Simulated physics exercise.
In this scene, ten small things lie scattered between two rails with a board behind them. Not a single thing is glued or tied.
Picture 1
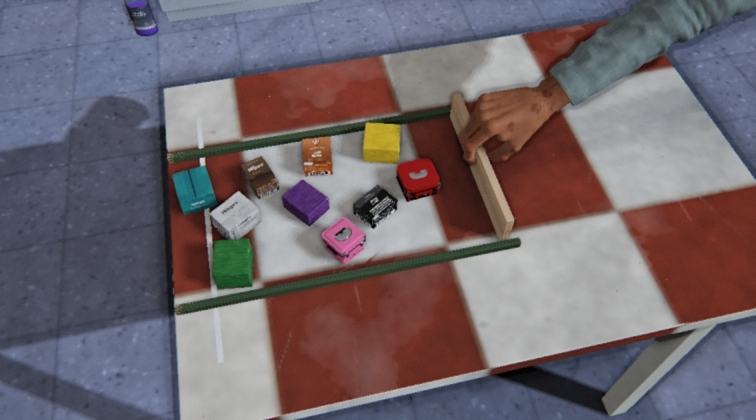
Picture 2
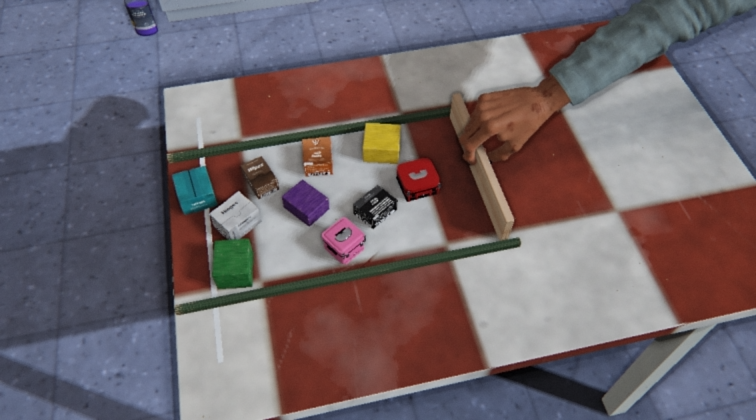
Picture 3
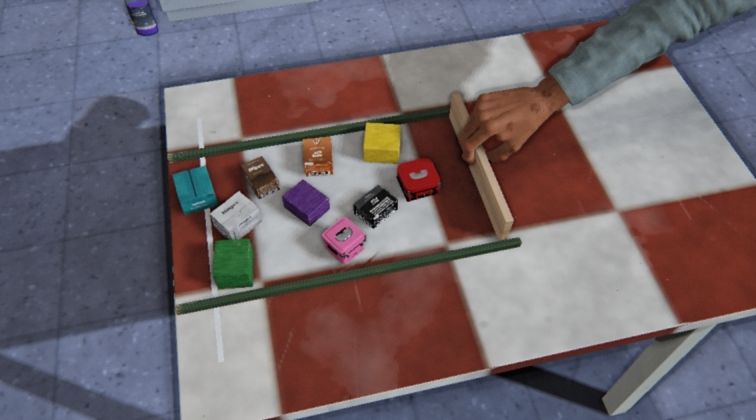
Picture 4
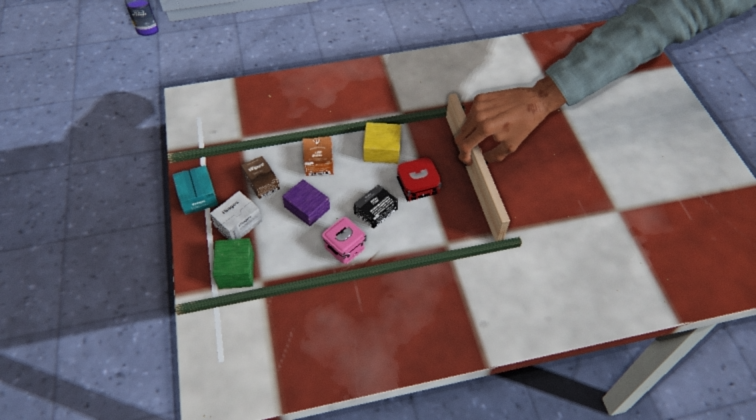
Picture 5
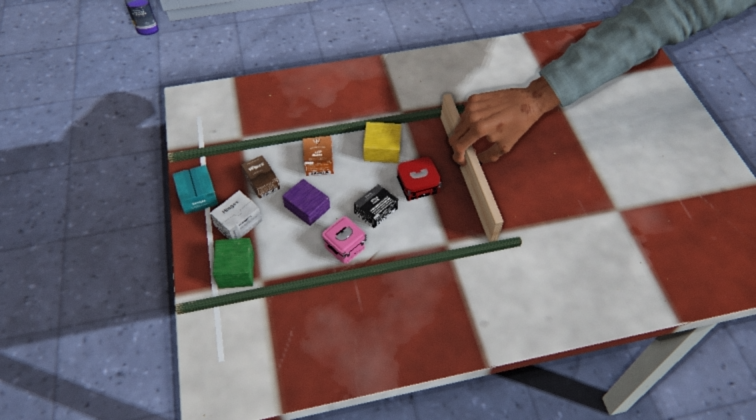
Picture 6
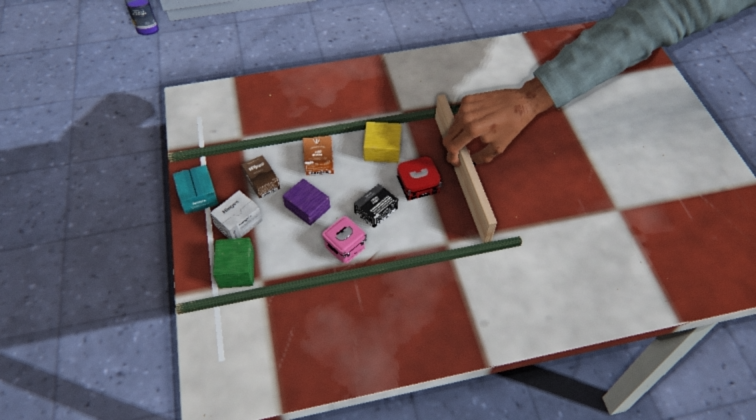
A hand in a grey-green sleeve holds a wooden board upright at the right of a red-and-white checked table, seen from above at a slant. Between two dark green rails lie ten small boxes and cases, with turquoise, white and green at left near a white line, brown, orange, purple, pink and black mid-way, and yellow and red nearest the board. The hand slides the board slightly left while the objects and view stay still.
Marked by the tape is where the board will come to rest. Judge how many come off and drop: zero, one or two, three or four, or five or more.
Five or more come off.
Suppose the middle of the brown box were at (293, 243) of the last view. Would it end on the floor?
From that start, the object then does not stay.
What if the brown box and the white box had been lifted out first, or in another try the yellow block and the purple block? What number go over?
Result, first then second: 4, 4.
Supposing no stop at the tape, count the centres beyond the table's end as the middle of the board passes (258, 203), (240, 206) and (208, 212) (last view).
The numbers past the end are 2, 3 and 6.
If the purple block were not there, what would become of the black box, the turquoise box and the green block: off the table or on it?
The black box remains - the turquoise box ends up below - the green block ends up below.
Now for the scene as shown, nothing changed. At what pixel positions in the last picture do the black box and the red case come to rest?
(195, 247) and (189, 217).
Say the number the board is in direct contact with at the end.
The count comes out at 4.
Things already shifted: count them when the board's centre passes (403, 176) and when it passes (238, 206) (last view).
Moved so far: 3, then 10.
Soon after, none off yet; turquoise box at rest near (196, 189); green block at rest near (234, 263); white box at rest near (237, 217).
Then, none off yet; turquoise box at rest near (196, 189); green block at rest near (234, 263); white box moving near (231, 217).
Further on, one off so far; turquoise box falling near (162, 272); green block moved a little near (212, 269); white box moved well along near (165, 224).
By the end, the number that fall off is five or more; fallen, orange box, purple block, brown box, white box, green block and turquoise box.
